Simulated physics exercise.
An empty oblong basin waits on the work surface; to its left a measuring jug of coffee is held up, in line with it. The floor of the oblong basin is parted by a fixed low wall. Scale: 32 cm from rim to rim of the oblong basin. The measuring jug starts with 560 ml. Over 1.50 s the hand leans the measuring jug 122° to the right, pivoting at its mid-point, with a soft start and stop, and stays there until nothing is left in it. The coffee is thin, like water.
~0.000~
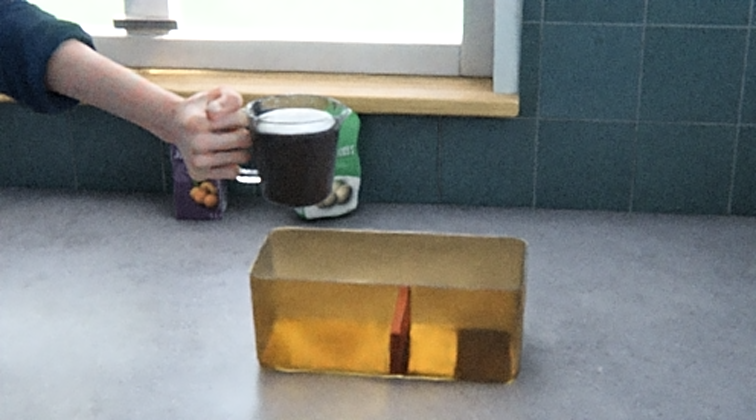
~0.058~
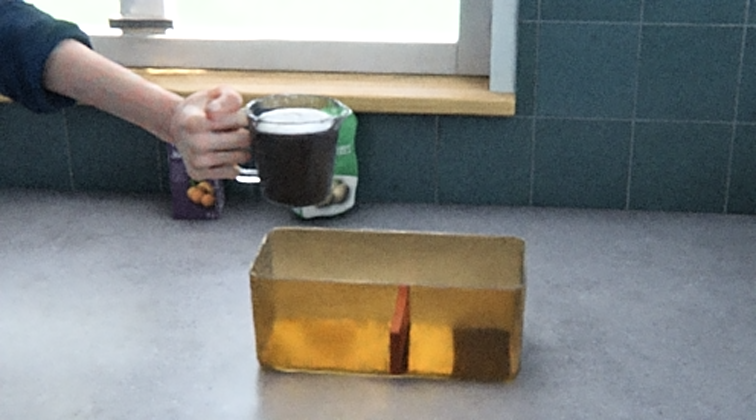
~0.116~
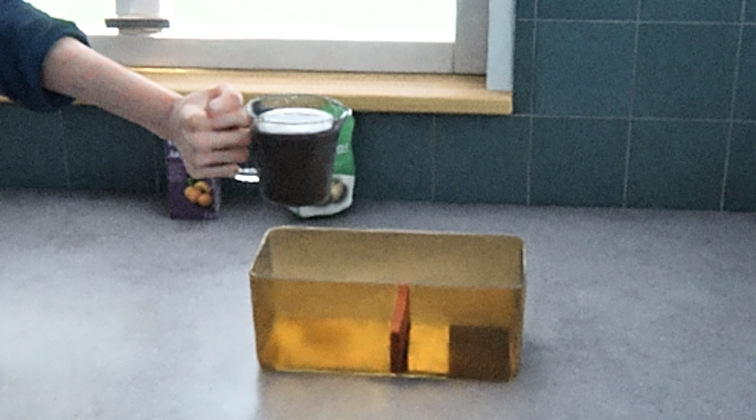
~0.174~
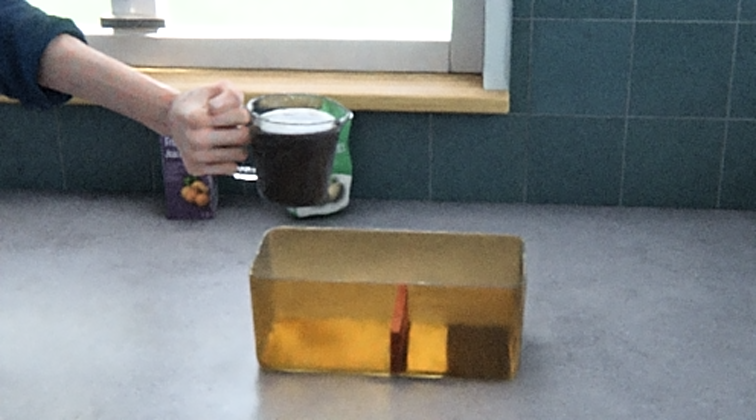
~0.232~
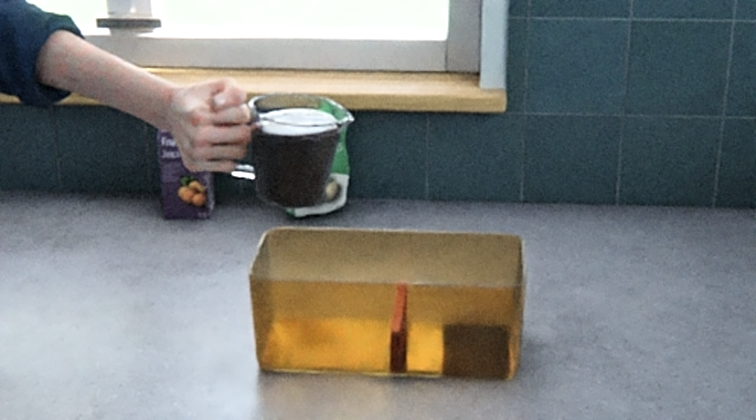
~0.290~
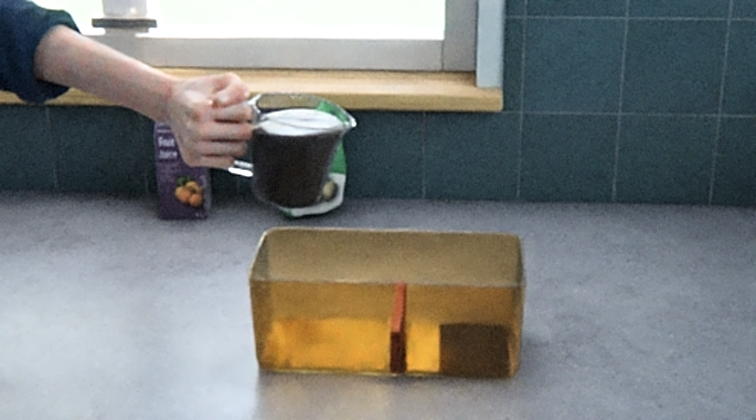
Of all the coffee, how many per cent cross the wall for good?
Roughly 66 per cent is past the wall.
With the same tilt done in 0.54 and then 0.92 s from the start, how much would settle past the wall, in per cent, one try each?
In turn about 30 and 50 per cent.
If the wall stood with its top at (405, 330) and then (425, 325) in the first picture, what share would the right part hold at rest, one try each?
In turn about 60 and 35 per cent.
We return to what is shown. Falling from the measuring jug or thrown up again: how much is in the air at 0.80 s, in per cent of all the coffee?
About 18 per cent.
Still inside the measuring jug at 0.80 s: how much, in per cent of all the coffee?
About 68 per cent.
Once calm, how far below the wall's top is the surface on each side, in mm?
Some 46 mm on the left and 36 mm on the right.
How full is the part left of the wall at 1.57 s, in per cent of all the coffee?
Some 34 per cent.
After 0.80 s the tilt is 68° and 69 per cent is still to pour, 1 is left of the wall and 12 right of it.
After 1.18 s the tilt is 109° and 8 per cent is still to pour, 19 is left of the wall and 65 right of it.
After 1.57 s the tilt is 122° and 0 per cent is still to pour, 34 is left of the wall and 66 right of it.
After 2.00 s the tilt is 122° and 0 per cent is still to pour, 34 is left of the wall and 66 right of it.
In the end 34 per cent lies left of the wall, 66 right of it and 0 outside.
